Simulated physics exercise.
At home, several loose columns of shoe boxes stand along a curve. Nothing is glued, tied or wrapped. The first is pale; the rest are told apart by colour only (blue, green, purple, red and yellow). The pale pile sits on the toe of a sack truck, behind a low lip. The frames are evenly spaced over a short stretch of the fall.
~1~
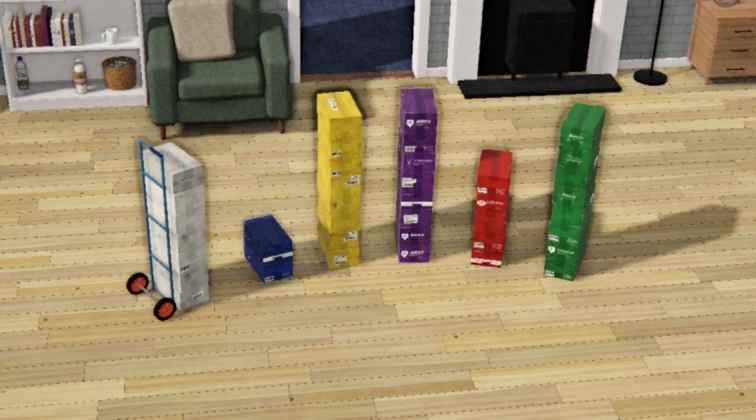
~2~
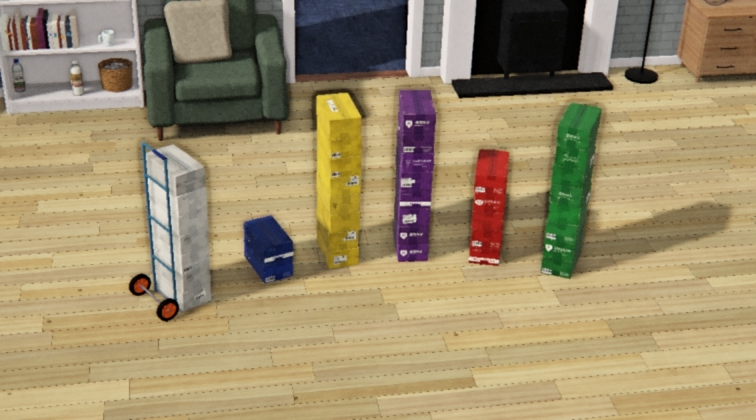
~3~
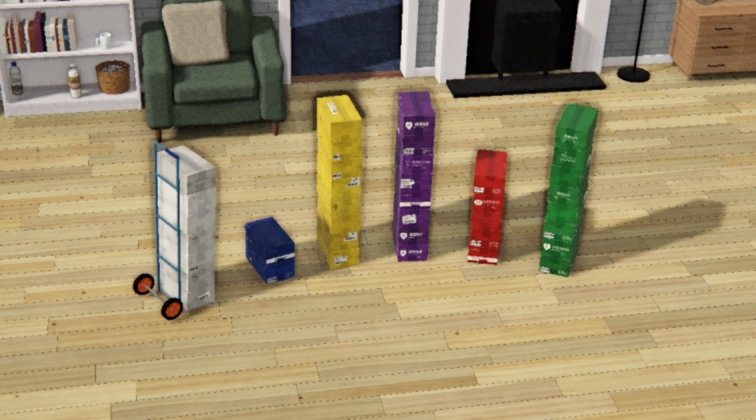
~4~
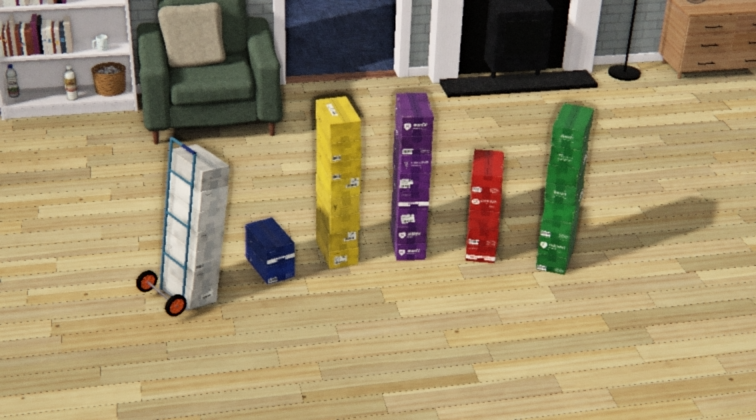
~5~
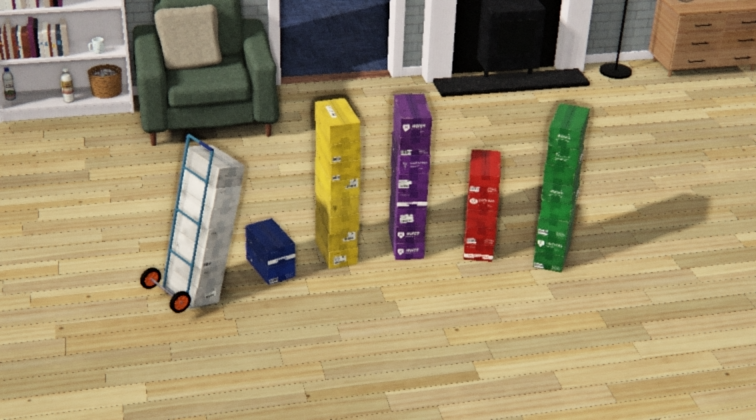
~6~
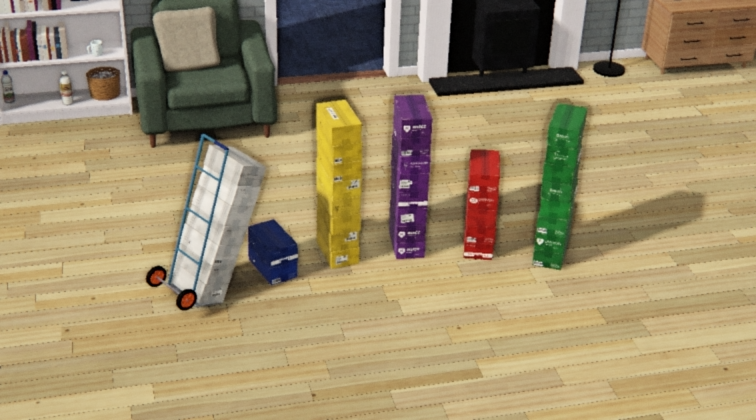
In a living room with a pale wooden floor, seen from slightly above, an armchair, bookshelf and fireplace line the back. A white stack of boxes stands on a blue-framed hand truck with orange wheels at left, followed rightward by a low blue box and yellow, purple, red and green stacks. The truck and white stack lean steadily rightward toward the blue box while the camera shifts slightly.
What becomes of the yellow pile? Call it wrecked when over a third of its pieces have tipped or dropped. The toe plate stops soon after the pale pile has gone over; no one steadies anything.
That pile mostly stays up.
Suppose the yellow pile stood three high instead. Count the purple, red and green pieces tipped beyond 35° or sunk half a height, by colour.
Purple 0, red 0, green 0.
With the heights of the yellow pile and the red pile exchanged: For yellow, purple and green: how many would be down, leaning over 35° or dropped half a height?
The counts are yellow 0, purple 0, green 0.
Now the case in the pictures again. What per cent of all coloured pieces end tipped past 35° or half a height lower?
About 0 per cent.
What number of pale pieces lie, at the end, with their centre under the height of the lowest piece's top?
4 pale pieces.
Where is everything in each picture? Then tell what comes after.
In the first picture (each place is the centre of the face we see best; the camera moves round a little), truck frame (164, 189) level; top yellow box (339, 105); top blue box (267, 230); the others all in place.
In the second picture, truck frame (167, 191) level; top yellow box (339, 106).
In the third picture, truck frame (178, 190) rocked barely, top of the pale pile leaning barely; top yellow box (339, 108); the others all in place.
In the fourth picture, truck frame (192, 186) rocked a little, top of the pale pile leaning a little; top yellow box (338, 110); the others all in place.
In the fifth picture, truck frame (207, 182) rocked clearly, top of the pale pile leaning clearly; top yellow box (338, 112); the others all in place.
In the sixth picture, truck frame (220, 181) rocked clearly, top of the pale pile leaning clearly; top yellow box (339, 113); top green box (569, 116); the others all in place.
Just after the last frame, 0 of the pale pile down; none of the 8 yellow boxes down (0 of 31 in all colours); top yellow box unmoved.
A moment on, 7 of the pale pile down; none of the 8 yellow boxes down (0 of 31 in all colours); top yellow box unmoved.
Further on, 7 of the pale pile down; none of the 8 yellow boxes down (0 of 31 in all colours); top yellow box unmoved; top blue box moved a little.
Then, 7 of the pale pile down; none of the 8 yellow boxes down (0 of 31 in all colours); top yellow box moved a little; top blue box moved a little.
When it is over, 7 of the pale pile down; none of the 8 yellow boxes down (0 of 31 in all colours); top yellow box moved a little; top blue box moved a little. In pixels of the last frame, middles, top yellow box near (341, 122), top blue box near (275, 242).
